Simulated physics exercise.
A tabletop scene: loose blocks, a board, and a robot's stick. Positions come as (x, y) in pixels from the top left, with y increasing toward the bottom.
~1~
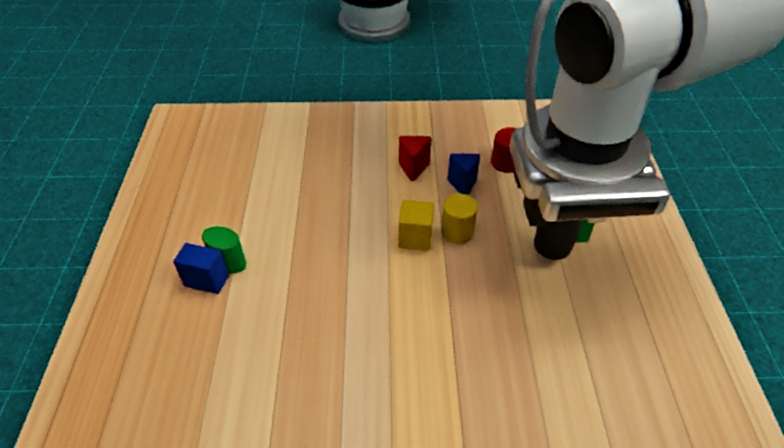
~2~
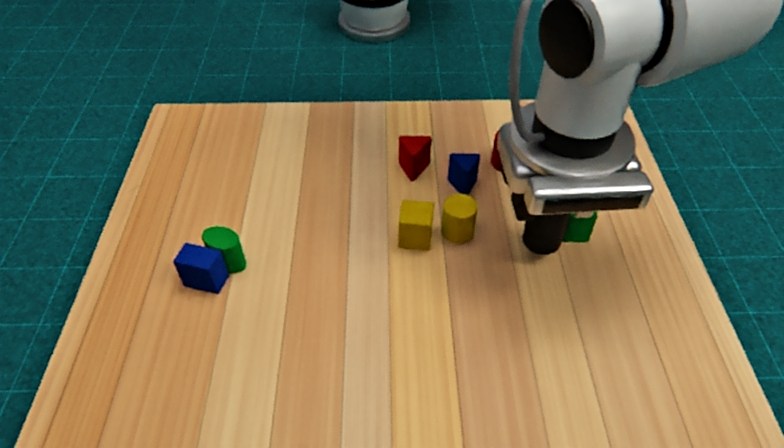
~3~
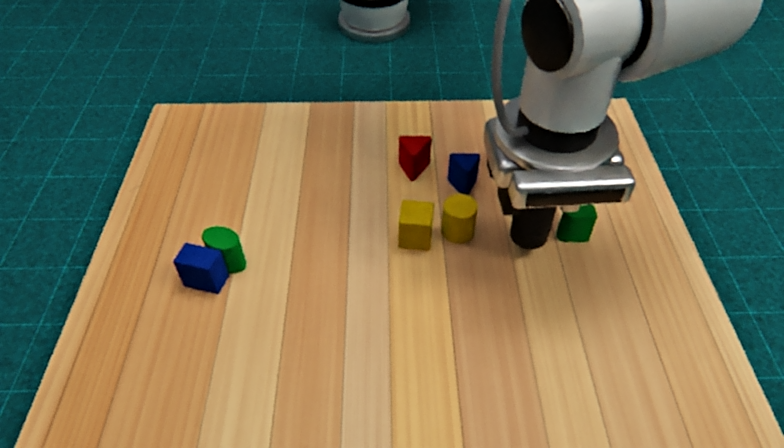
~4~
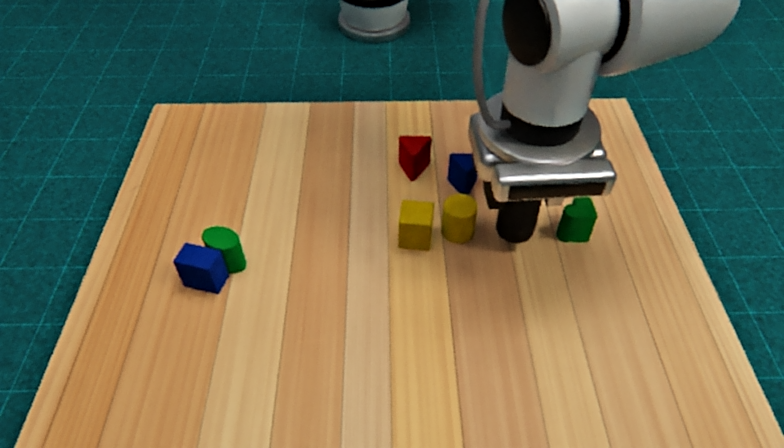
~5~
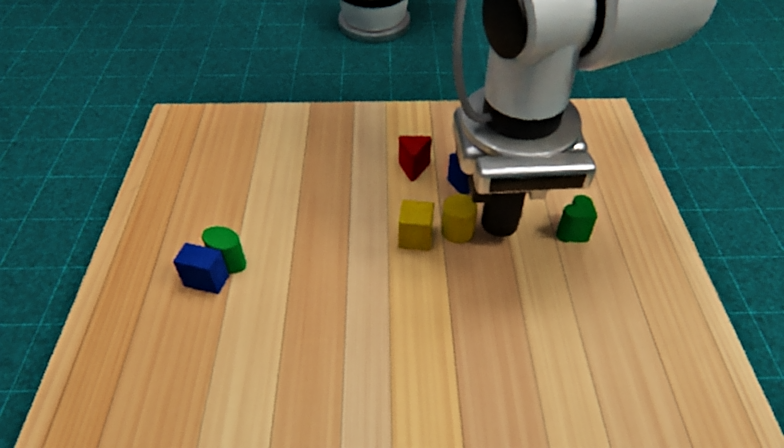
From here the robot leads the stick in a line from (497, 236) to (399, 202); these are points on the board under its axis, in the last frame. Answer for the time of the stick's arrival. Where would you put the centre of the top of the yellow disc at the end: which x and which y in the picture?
Located at (367, 187).
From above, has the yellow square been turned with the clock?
Final answer: No.
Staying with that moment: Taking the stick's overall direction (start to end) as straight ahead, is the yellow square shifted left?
Yes
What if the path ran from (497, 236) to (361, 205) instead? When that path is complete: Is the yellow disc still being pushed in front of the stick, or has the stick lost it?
I predict the stick still has it in front.
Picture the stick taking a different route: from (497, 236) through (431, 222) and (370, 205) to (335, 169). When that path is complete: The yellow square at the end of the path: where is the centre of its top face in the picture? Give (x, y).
Located at (385, 213).
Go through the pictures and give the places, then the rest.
In the first picture, lower end of the stick at (553, 246), tops of blocks, red triangle at (415, 142), yellow square at (417, 212), yellow disc at (461, 205).
In the second picture, stick at (541, 241), blocks as before.
In the third picture, stick at (528, 236), blocks as before.
In the fourth picture, stick at (514, 230), blocks as before.
In the fifth picture, stick at (500, 224), red triangle at (415, 142), yellow square at (417, 212), yellow disc at (461, 205).
What follows on the original path. One third of the way, stick at (464, 212); yellow square at (404, 211), turned 40° anticlockwise; yellow disc at (430, 196).
Two thirds of the way, stick at (429, 200); yellow square at (388, 213), turned 85° anticlockwise; yellow disc at (395, 189).
At the end, stick at (399, 190); red triangle not moved; yellow square at (387, 213), turned 85° anticlockwise; yellow disc at (367, 187).
